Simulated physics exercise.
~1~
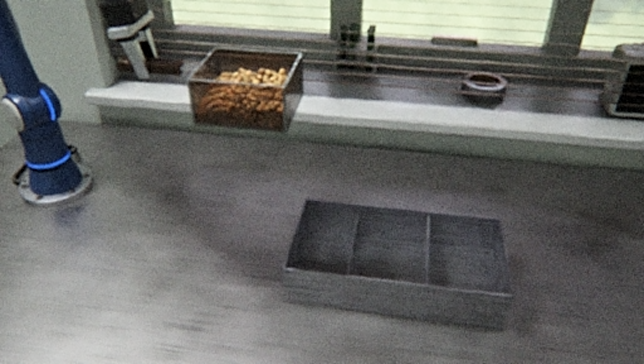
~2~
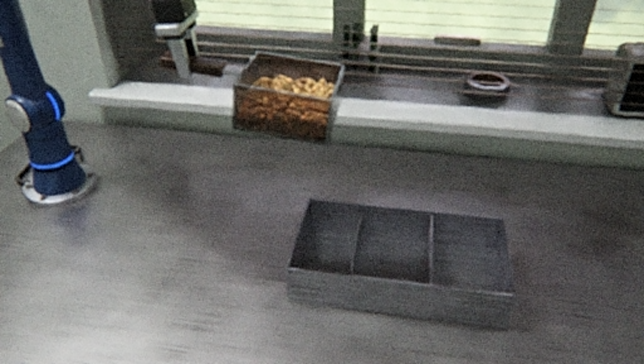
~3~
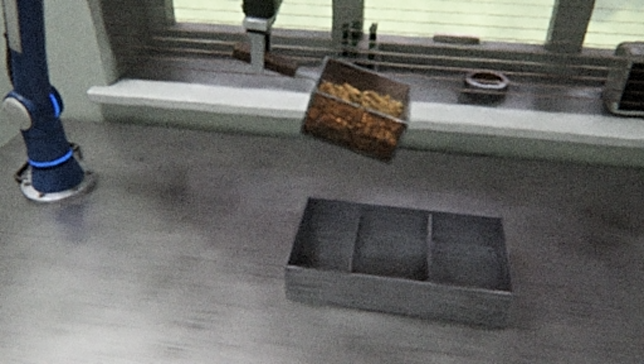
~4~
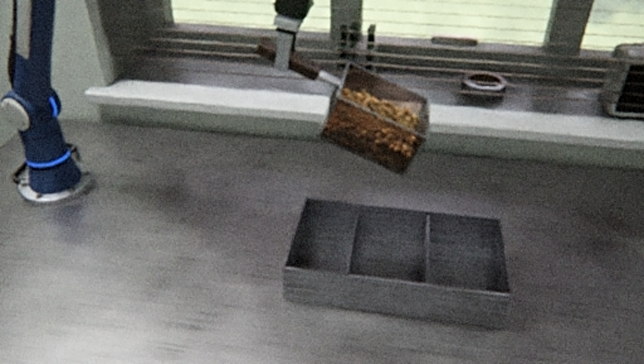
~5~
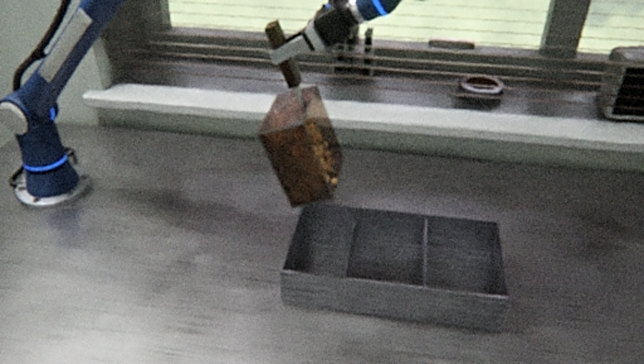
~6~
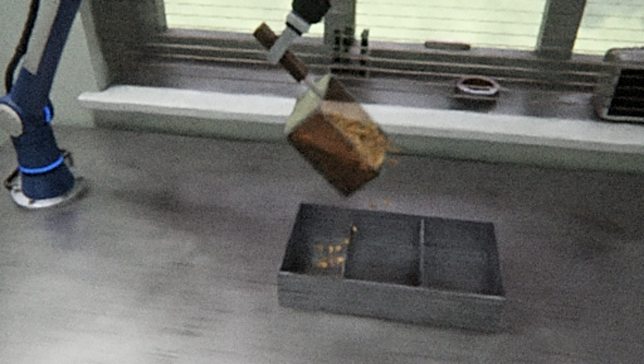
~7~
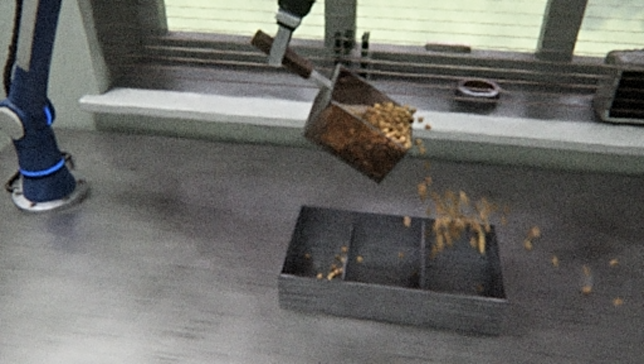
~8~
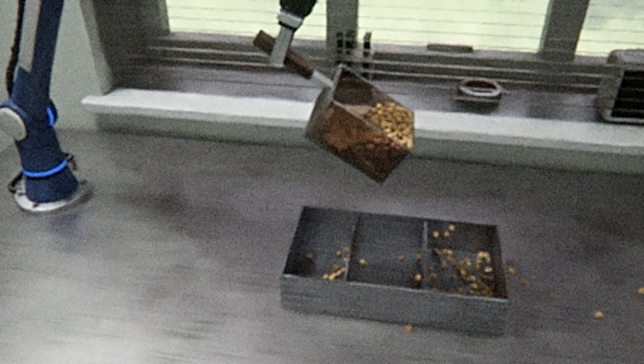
On a grey table by a window, a robot arm tips a clear box, scattering chickpeas mostly into a tray's right compartment.
